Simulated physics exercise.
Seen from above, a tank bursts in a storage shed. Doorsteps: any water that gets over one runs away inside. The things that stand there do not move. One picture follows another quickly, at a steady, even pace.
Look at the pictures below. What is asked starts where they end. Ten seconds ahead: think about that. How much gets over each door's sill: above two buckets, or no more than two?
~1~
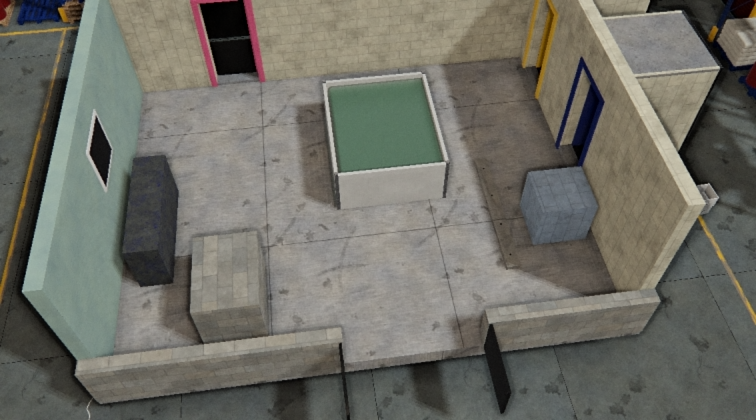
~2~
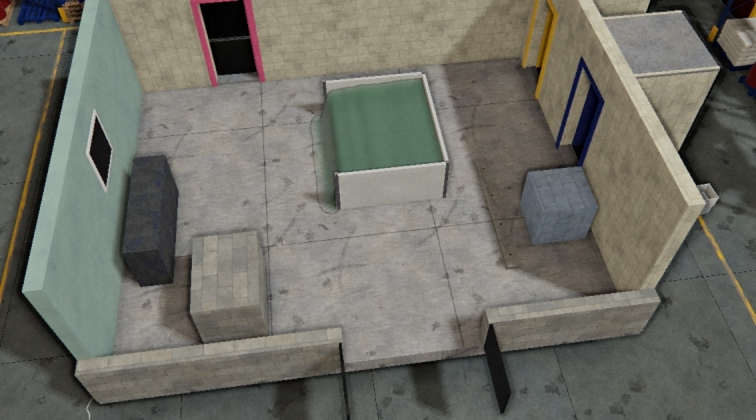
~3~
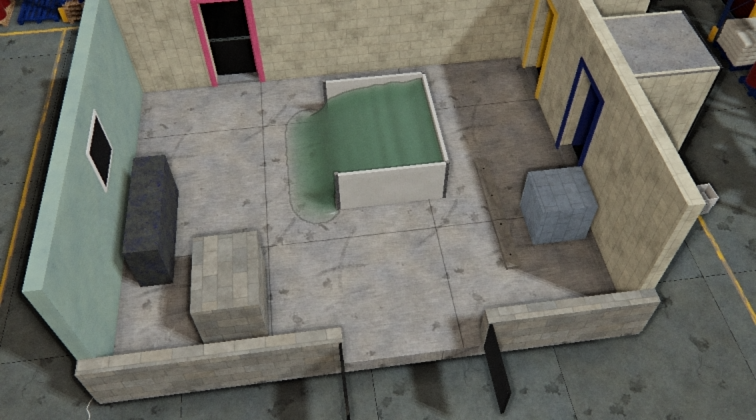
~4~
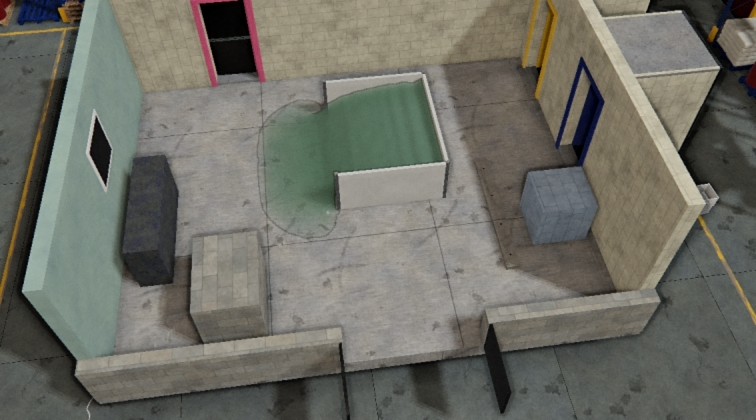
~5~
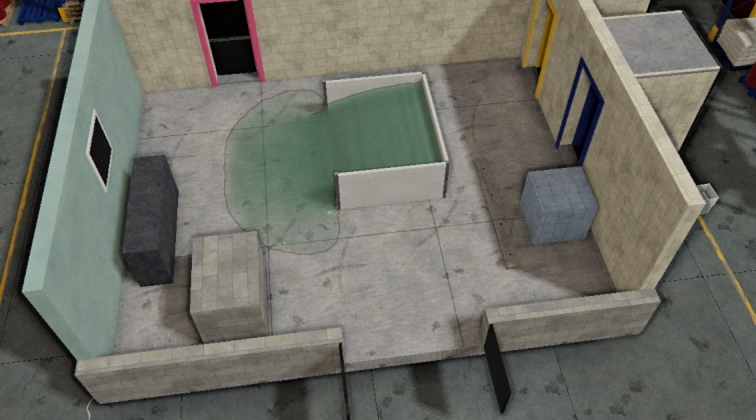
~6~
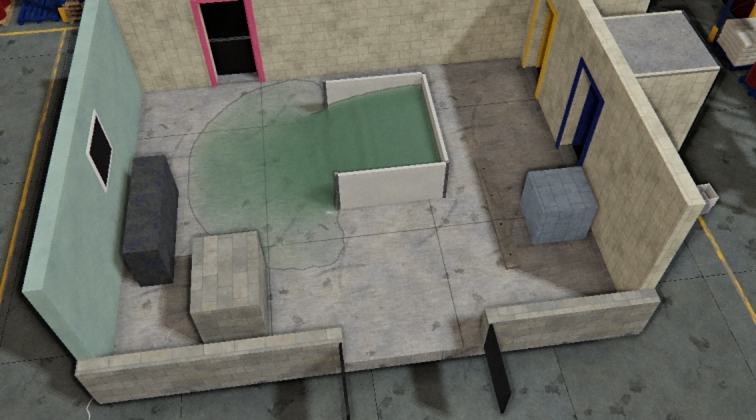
The yellow door gets above two buckets; the blue door gets no more than two; the pink door gets above two buckets.
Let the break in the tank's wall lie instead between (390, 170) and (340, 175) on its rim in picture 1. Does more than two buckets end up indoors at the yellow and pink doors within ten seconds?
Well, yellow stays beneath it and pink stays beneath it.
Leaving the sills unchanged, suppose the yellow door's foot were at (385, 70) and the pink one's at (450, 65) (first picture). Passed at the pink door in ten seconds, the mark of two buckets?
Result for pink: It comes in under it.
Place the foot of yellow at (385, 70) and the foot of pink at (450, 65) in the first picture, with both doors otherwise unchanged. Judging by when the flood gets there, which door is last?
Answer: The blue one.
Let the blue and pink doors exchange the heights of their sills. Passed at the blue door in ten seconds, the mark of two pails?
Looks like the blue door gets less than that.
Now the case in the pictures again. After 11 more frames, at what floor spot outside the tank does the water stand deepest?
Deepest point: About (143, 100).
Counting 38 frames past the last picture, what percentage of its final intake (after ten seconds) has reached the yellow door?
Some 0 in a hundred.
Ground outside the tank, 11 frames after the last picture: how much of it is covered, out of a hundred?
About 40 per cent.
A moment on, water covers 35 % of the floor; the yellow door not reached, the blue door not reached, the pink door wet at the sill, nothing in.
Next, water covers 40 % of the floor; the yellow door not reached, the blue door not reached, the pink door under two buckets in.
Then, water covers 45 % of the floor; the yellow door not reached, the blue door not reached, the pink door over two buckets in.
Later, water covers 80 % of the floor; the yellow door wet at the sill, nothing in, the blue door not reached, the pink door far over two buckets in.
In the end, water covers 100 % of the floor; the yellow door far over two buckets in, the blue door wet at the sill, nothing in, the pink door far over two buckets in.
